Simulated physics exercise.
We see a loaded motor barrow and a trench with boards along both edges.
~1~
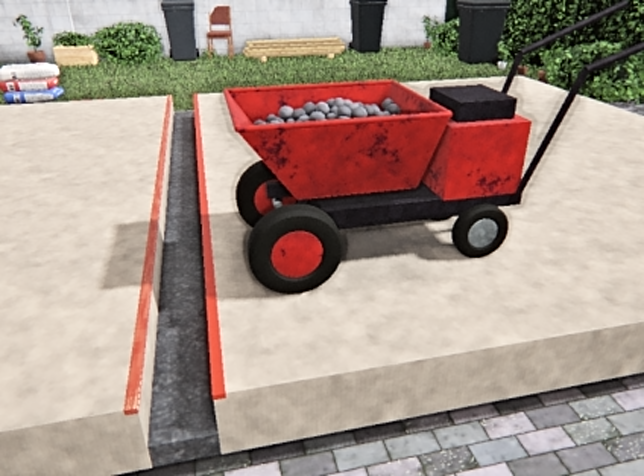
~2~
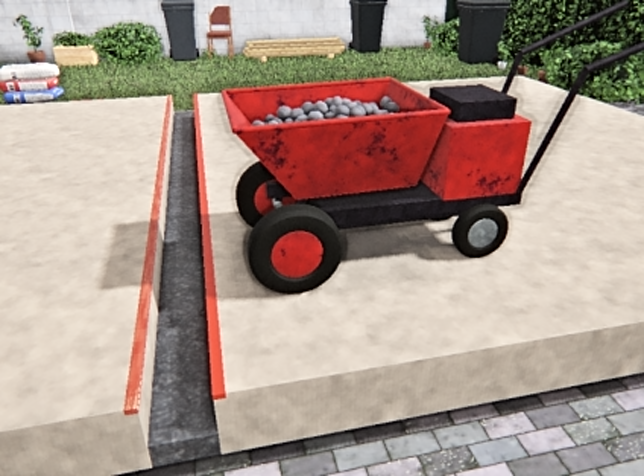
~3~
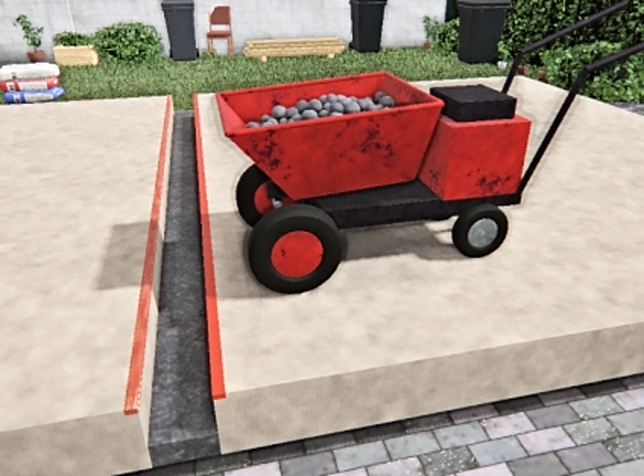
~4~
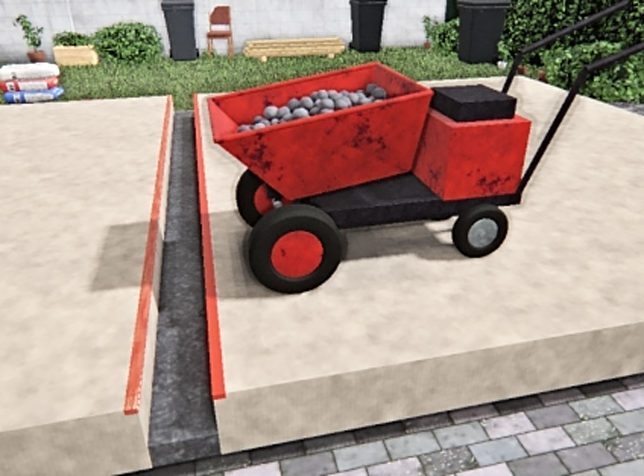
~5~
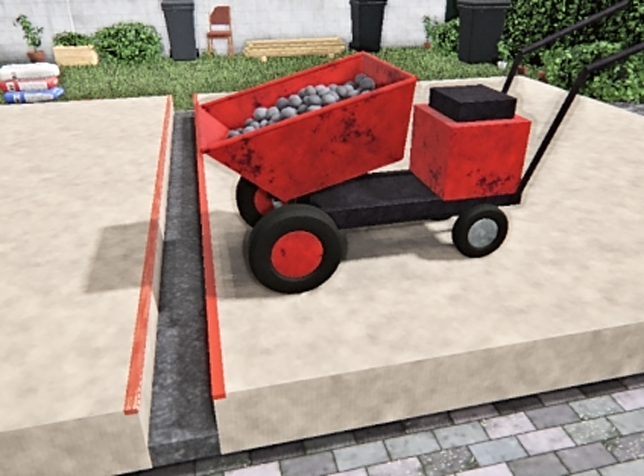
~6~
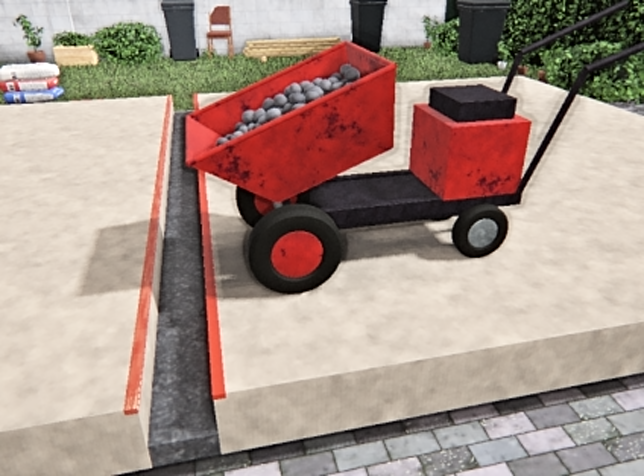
In a garden with grass, bins and a pale wall behind, a raised beige slab split by a narrow dark trench edged with red boards is seen from slightly above. Right of the trench stands a red motor barrow with black handles, its skip loaded with round grey cobbles. The skip tilts steadily leftward, its rear rising and lip lowering, while barrow and camera stay still.
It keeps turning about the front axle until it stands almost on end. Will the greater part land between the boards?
The trench ends with under half of it.
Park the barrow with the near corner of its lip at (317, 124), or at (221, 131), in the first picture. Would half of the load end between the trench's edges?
At the first place more than half, at the second below a half.
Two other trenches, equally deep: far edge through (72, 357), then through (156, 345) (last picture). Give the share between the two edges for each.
About 90 and 0 per cent.
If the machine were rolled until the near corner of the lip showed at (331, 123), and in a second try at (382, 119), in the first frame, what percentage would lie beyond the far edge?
About 10 and 0 per cent.
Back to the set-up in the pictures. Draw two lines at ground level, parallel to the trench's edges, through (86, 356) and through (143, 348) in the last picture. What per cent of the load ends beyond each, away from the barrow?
The first gives 50 %, the second 80 %.
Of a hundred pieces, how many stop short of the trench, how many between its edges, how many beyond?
Short: 0 %, between: 15 %, beyond: 80 %.
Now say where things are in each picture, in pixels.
Lip of the skip (238, 130), level; top of the load (345, 118), round cobbles; first edge of the trench (215, 336); far edge (138, 348), the trench under half as wide as the skip, and about as deep as wide, in the first frame.
Lip of the skip (235, 131), tipped barely; top of the load (344, 125), in the second frame.
Lip of the skip (228, 135), tipped barely; top of the load (339, 122), in the third frame.
Lip of the skip (216, 141), tipped a little; top of the load (343, 105), in the fourth frame.
Lip of the skip (203, 151), tipped clearly; top of the load (342, 110), in the fifth frame.
Lip of the skip (189, 164), tipped clearly; top of the load (337, 90); first edge of the trench (215, 336); far edge (138, 348), in the sixth frame.
Just after the last frame, skip tipped steeply; every one in the skip.
A moment on, skip tipped right over; the larger part in the skip; just a few in or heaped over the trench; about a tenth beyond it; just a few falling.
Further on, skip tipped right over; roughly a quarter in the skip; about a tenth in or heaped over the trench; roughly two thirds beyond it.
When it is over, skip tipped right over; about a tenth in the skip; about a tenth in or heaped over the trench; the larger part beyond it.
